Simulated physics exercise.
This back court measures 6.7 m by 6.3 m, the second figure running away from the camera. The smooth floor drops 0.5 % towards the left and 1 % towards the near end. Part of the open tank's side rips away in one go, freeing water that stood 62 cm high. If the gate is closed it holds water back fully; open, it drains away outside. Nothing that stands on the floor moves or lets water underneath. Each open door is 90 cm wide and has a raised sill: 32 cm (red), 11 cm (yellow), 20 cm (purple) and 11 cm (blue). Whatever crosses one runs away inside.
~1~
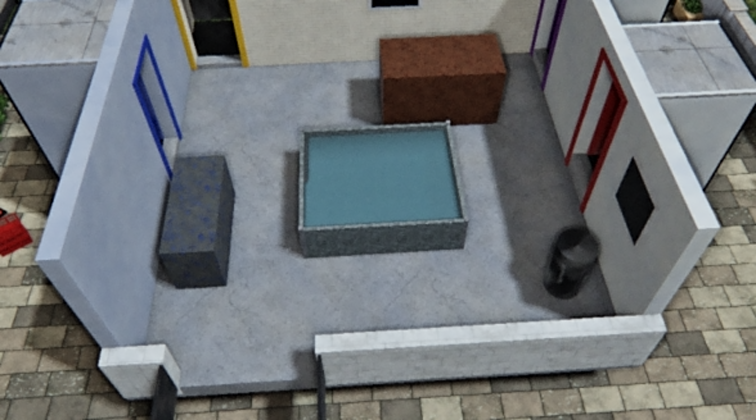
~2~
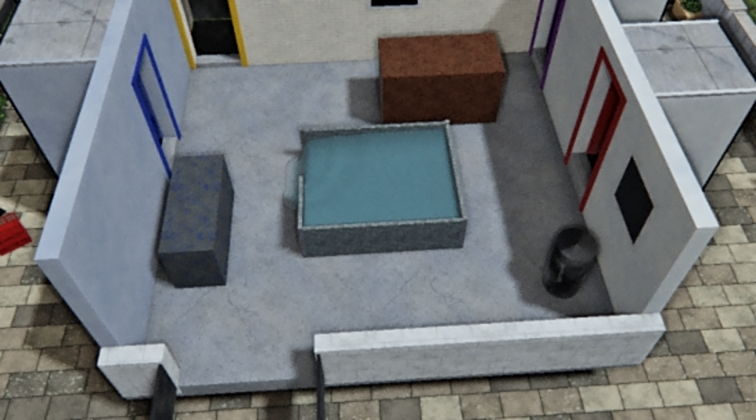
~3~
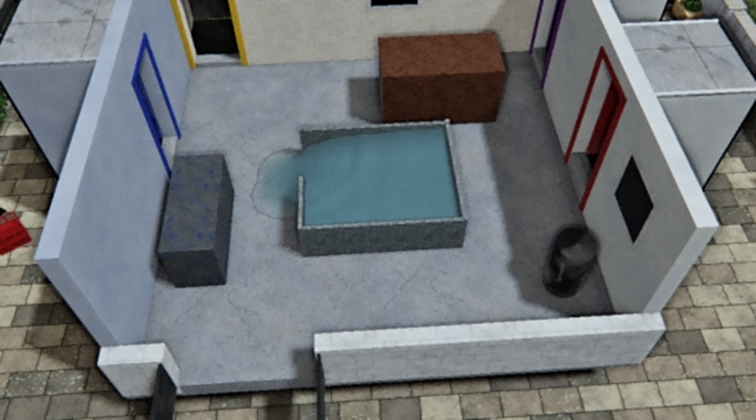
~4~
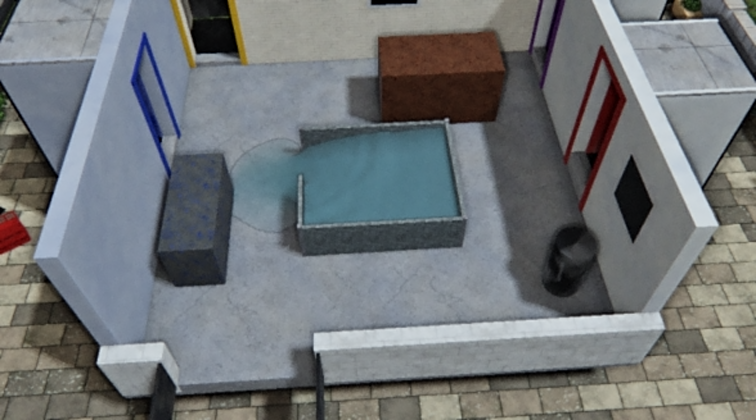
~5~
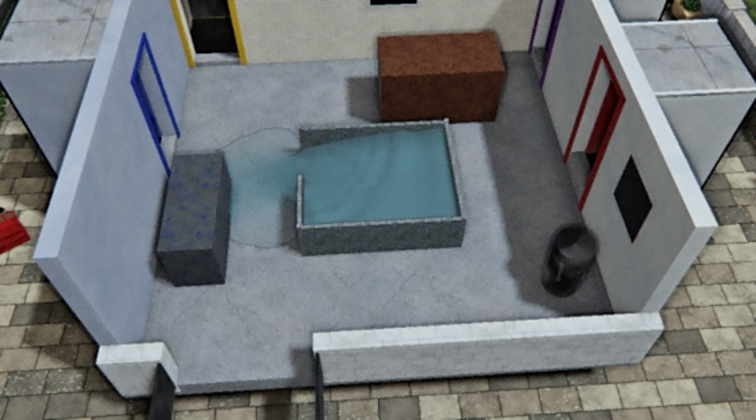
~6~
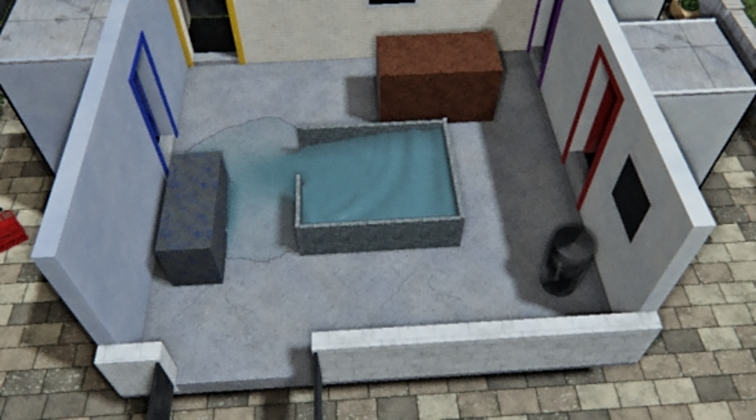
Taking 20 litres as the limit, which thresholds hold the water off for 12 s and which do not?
Within that time: At the red door it stays under the limit; at the yellow door it passes the limit; at the purple door it does not reach the limit; at the blue door it passes the limit.
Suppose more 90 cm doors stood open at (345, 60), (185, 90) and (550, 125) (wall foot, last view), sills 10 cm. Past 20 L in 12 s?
In turn: Not over, past it, below.
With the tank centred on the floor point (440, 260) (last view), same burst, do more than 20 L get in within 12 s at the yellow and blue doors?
Against that limit: Yellow over, blue not over.
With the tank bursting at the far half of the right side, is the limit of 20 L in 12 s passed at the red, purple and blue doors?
Then: Red not over, purple not over, blue under.
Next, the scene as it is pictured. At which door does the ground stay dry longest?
It is the red one.
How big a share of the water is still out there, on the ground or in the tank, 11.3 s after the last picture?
Roughly 62 in a hundred.
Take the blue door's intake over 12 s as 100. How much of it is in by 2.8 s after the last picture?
About 70 per cent.
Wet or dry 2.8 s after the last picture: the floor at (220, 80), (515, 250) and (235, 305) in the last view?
In turn: Flooded, still dry, wet.
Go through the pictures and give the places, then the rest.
The open tank at (379, 176) is whole and still, 62 cm deep, in the first picture.
Water pours out at (306, 172) and has run 0.6 m, to (293, 207); typically 9 cm deep outside, 62 cm at the open tank's back, in the second picture.
Water pours out at (306, 173) and has run 0.9 m, to (260, 205); typically 10 cm deep outside, 62 cm at the open tank's back, in the third picture.
The front is at a hidden place, 1.3 m from the gap at (306, 174); 1.8 m2 of floor is under water; 62 cm left at the back of the open tank, in the fourth picture.
Water pours out at (305, 173) and has run 1.8 m, to a hidden place; typically 6 cm deep outside, 62 cm at the open tank's back, in the fifth picture.
The front is at a hidden place, 2.3 m from the gap at (303, 172); 3.6 m2 of floor is under water; 59 cm left at the back of the open tank, in the sixth picture.
Then, 0.7 s after the last picture water covers 20 % of the floor and is deepest (38 cm) near (299, 179); red door not reached, yellow door not reached, purple door not reached, blue door 26 cm at the sill, 40 L in.
Then, 1.5 s after the last picture water covers 30 % of the floor and is deepest (34 cm) near (232, 200); red door not reached, yellow door 16 cm at the sill, 3 L in, purple door not reached, blue door 31 cm at the sill, 150 L in.
Then, 2.8 s after the last picture water covers 40 % of the floor and is deepest (28 cm) near (188, 72); red door not reached, yellow door 22 cm at the sill, 71 L in, purple door not reached, blue door 23 cm at the sill, 275 L in.
Then, 6.3 s after the last picture water covers 70 % of the floor and is deepest (14 cm) near (232, 200); red door not reached, yellow door 13 cm at the sill, 145 L in, purple door 6 cm at the sill, 0 L in, blue door 14 cm at the sill, 370 L in.
Then, 11.3 s after the last picture water covers 90 % of the floor and is deepest (11 cm) near (138, 370); red door 4 cm at the sill, 0 L in, yellow door 7 cm at the sill, 150 L in, purple door 5 cm at the sill, 0 L in, blue door 9 cm at the sill, 380 L in.
